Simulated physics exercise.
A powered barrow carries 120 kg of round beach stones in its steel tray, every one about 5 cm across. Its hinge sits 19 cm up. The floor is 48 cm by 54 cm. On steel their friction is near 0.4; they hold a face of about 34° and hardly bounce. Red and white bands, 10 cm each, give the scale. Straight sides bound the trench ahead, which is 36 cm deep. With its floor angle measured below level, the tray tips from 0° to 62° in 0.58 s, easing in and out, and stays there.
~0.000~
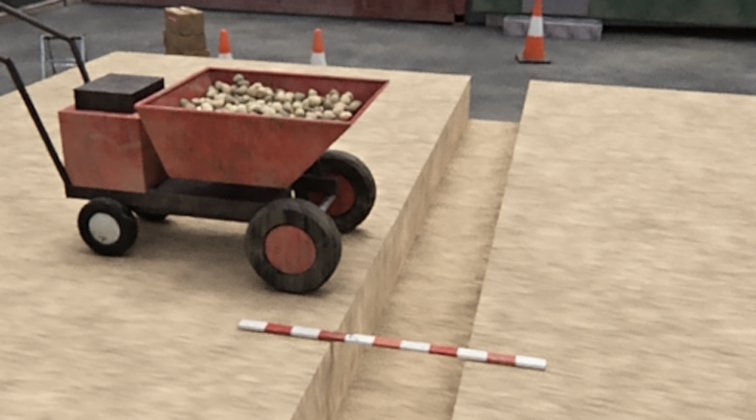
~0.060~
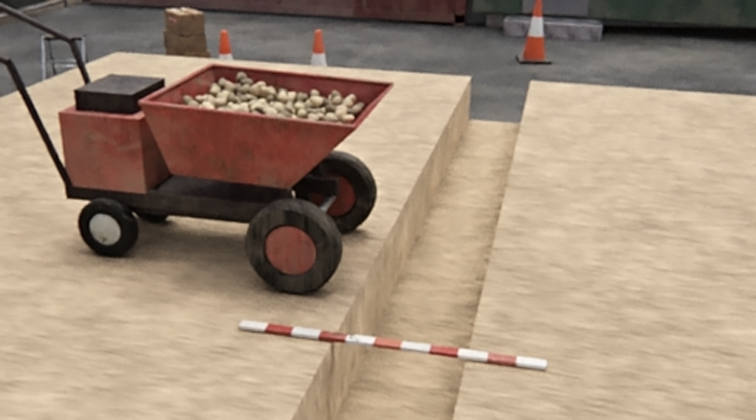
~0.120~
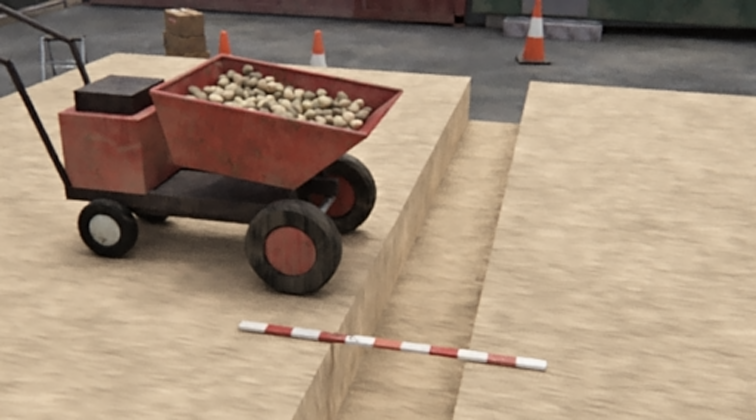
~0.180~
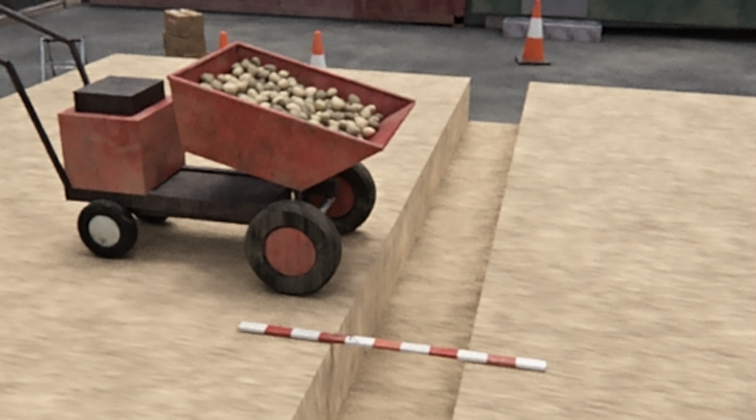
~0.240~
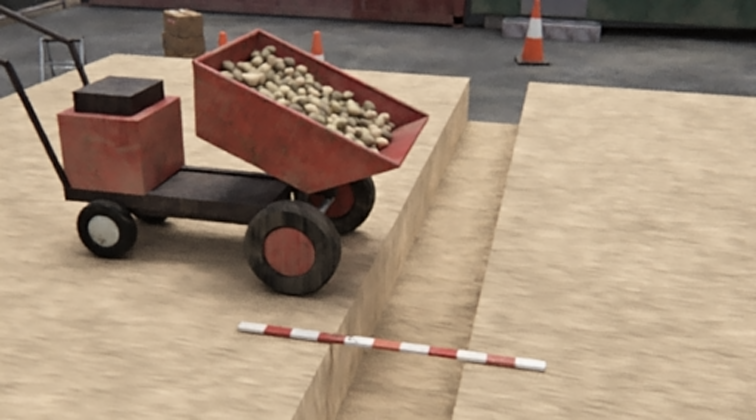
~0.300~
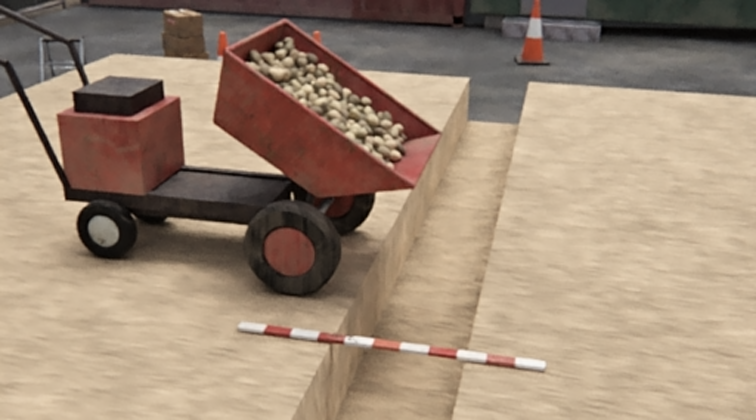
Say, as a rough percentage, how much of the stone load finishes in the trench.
Roughly 34 out of 100.
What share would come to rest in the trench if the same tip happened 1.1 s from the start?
It would be near 45 percent.
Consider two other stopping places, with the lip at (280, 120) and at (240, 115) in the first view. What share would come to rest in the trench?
Near 90 and near 100 percent.
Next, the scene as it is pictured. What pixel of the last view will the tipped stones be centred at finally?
Roughly (527, 279), I'd say.
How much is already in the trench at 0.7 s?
Approx. 10 % of the load.
After 0.4 s the floor is at 52°; 100 % in the tray; the foremost stones are at (417, 197).
After 0.7 s the floor is at 62°; 84 % in the tray, 8 % in the trench, 7 % past the trench; the foremost stones are at (507, 274).
After 1.0 s the floor is at 62°; 25 % in the tray, 12 % in the trench, 63 % past the trench; the foremost stones are at (690, 296).
After 3.0 s the floor is at 62°; 0 % in the tray, 34 % in the trench, 66 % past the trench; the foremost stones are past the picture's edge.
